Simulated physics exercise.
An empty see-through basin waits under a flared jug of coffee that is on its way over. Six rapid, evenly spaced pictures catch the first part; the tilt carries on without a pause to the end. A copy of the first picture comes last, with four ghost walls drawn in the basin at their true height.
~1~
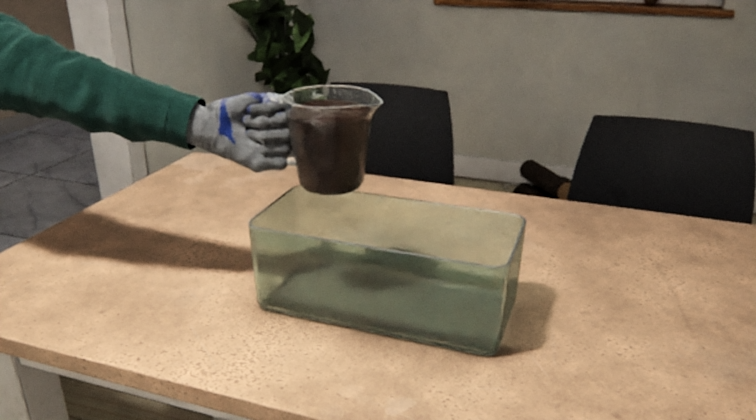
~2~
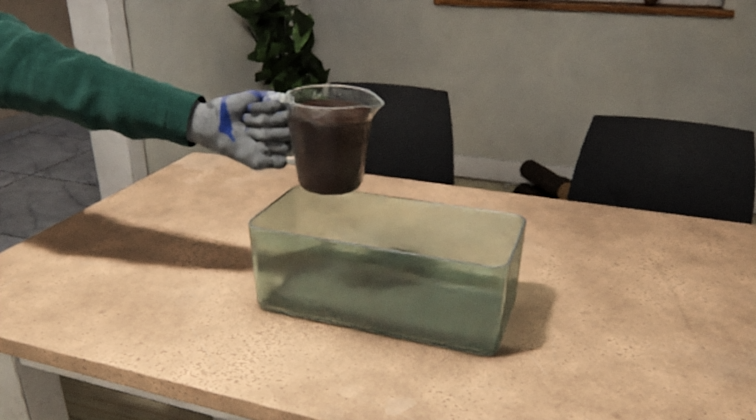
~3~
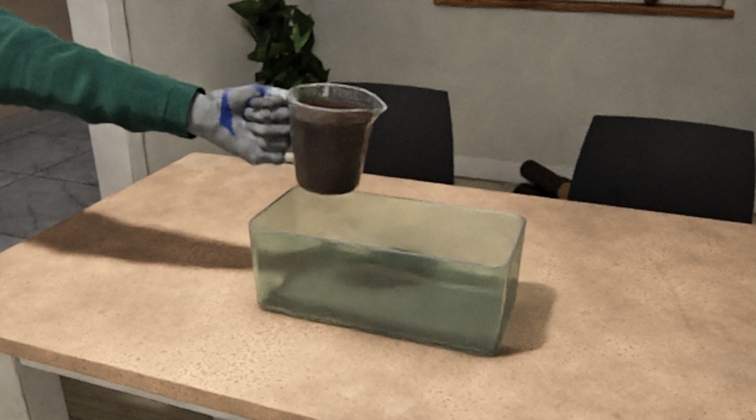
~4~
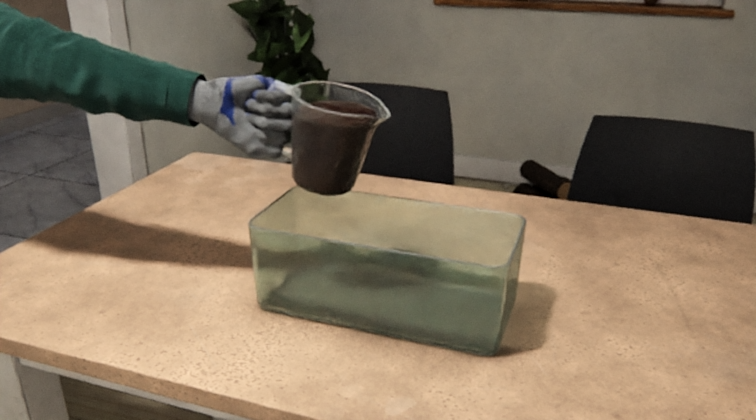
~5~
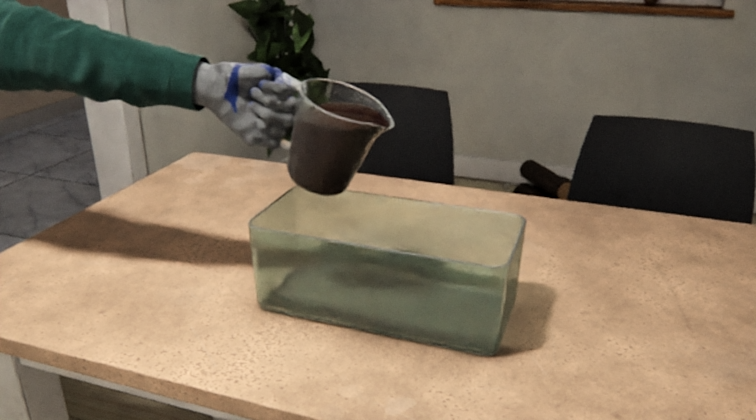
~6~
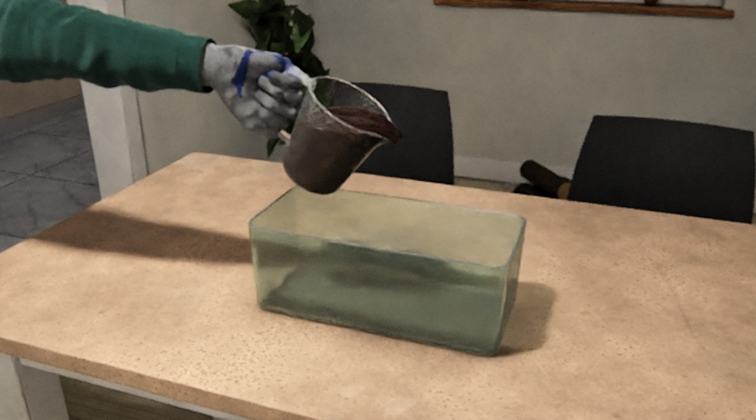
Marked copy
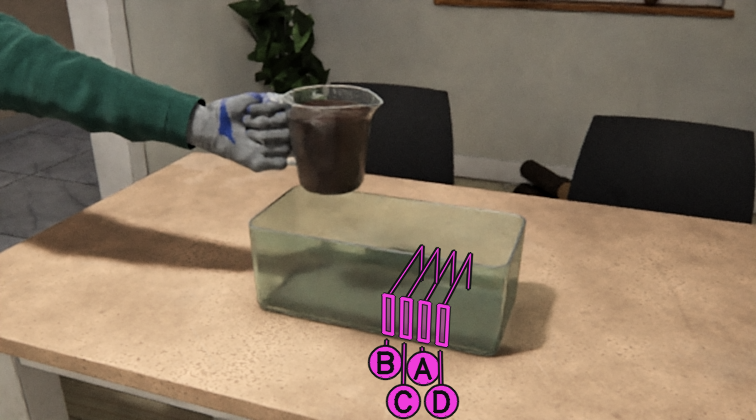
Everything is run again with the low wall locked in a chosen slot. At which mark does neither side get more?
Go for C.
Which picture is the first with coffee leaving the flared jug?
In picture 6.
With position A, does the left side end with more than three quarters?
Yes.
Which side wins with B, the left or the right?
The right one.
On the marked copy, A at (422, 347); B at (386, 340); C at (404, 344); D at (440, 351).
If A is chosen, about 84 % ends left of the wall and 15 % right of it.
If B is chosen, about 16 % ends left of the wall and 84 % right of it.
If C is chosen, about 50 % ends left of the wall and 49 % right of it.
If D is chosen, about 94 % ends left of the wall and 4 % right of it.
